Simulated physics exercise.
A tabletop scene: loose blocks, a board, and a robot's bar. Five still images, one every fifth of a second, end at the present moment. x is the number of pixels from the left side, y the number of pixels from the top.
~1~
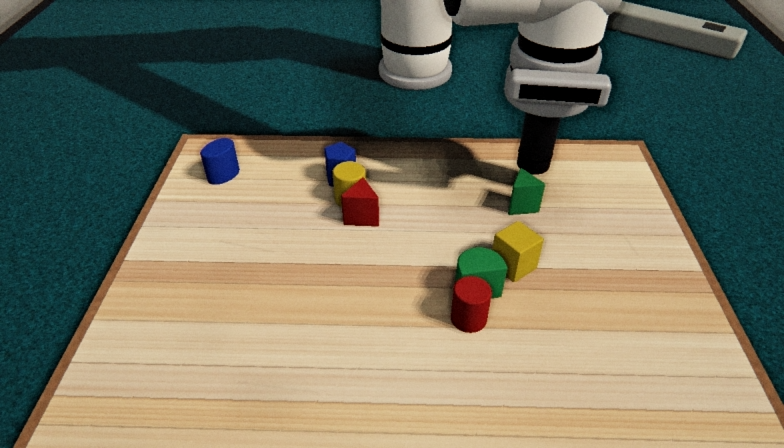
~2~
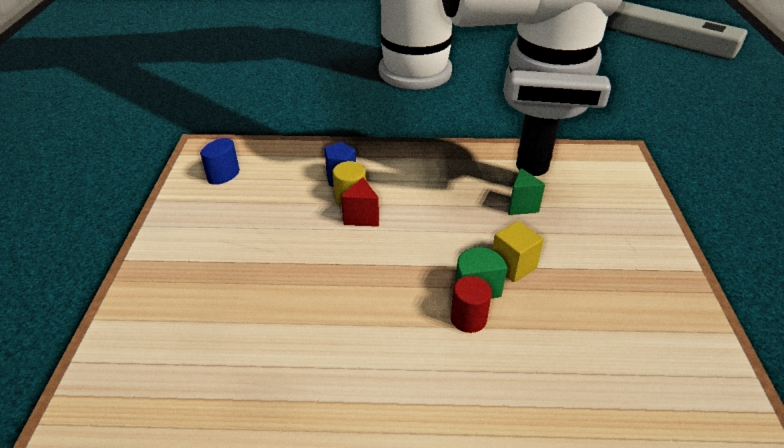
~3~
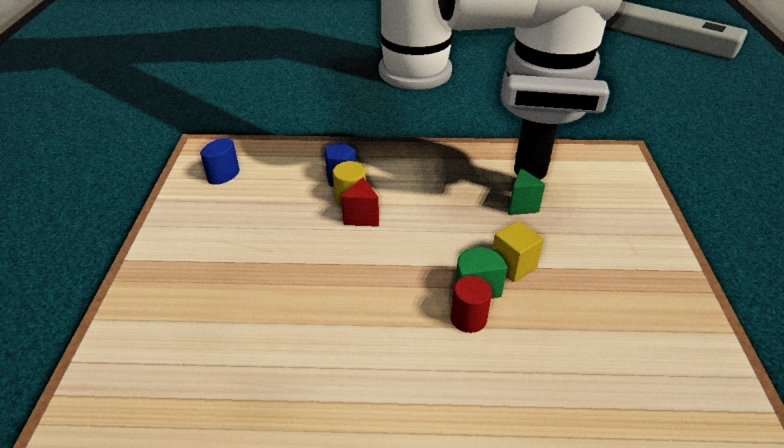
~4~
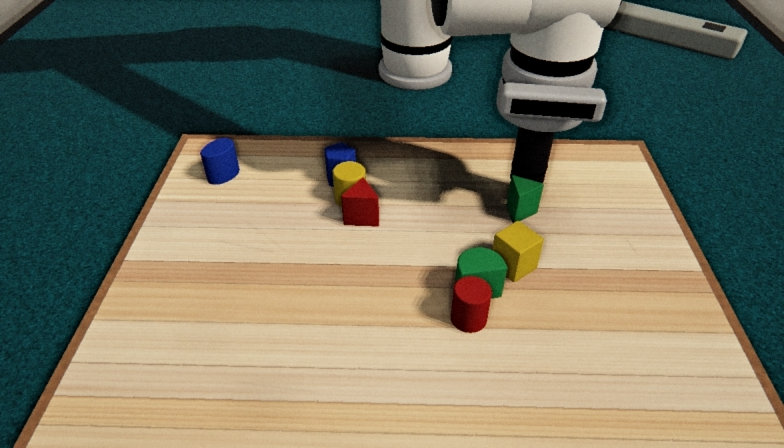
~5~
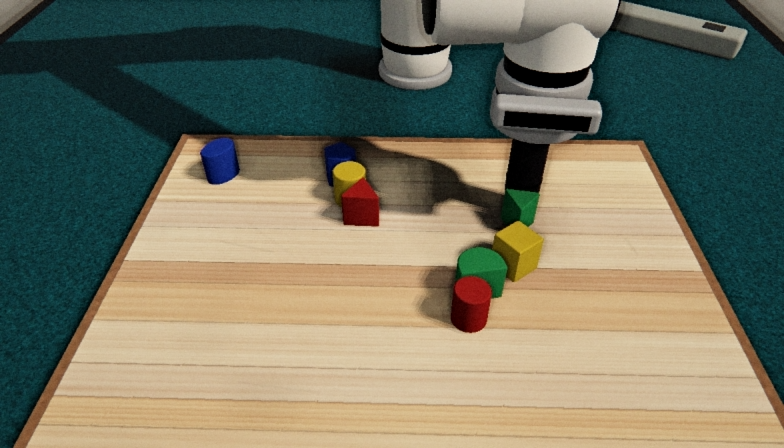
The clip shows a robot arm above colored blocks on a wooden tabletop; its black bar moves slightly toward the green triangular block, then pushes it a short way down toward the yellow block, while the other blocks stay still.
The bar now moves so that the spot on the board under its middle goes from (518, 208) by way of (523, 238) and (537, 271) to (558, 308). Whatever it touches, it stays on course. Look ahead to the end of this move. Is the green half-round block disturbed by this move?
The result: It moves.
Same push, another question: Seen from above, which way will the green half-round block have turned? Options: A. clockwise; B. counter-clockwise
Option A.
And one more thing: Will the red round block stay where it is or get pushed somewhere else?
The block in question is displaced by the end.
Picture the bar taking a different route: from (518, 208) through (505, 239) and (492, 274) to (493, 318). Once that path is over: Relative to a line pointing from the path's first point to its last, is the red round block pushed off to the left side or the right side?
It goes right.
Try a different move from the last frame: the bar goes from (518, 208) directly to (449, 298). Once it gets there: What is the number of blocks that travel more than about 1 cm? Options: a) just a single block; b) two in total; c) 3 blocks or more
Correct choice: C.
What follows on the original path. One third of the way, bar (527, 221); red round block (472, 292); green half-round block (475, 266), turned 20° clockwise; yellow square (517, 255), turned 20° anticlockwise; green triangular block (521, 228), turned 30° clockwise.
Two thirds of the way, bar (541, 254); red round block (468, 298); green half-round block (472, 270), turned 40° clockwise; yellow square (514, 270), turned 50° anticlockwise; green triangular block (514, 248), turned 55° clockwise.
At the end, bar (563, 291); red round block (468, 298); green half-round block (472, 270), turned 40° clockwise; yellow square (515, 271), turned 45° anticlockwise; green triangular block (513, 248), turned 55° clockwise.
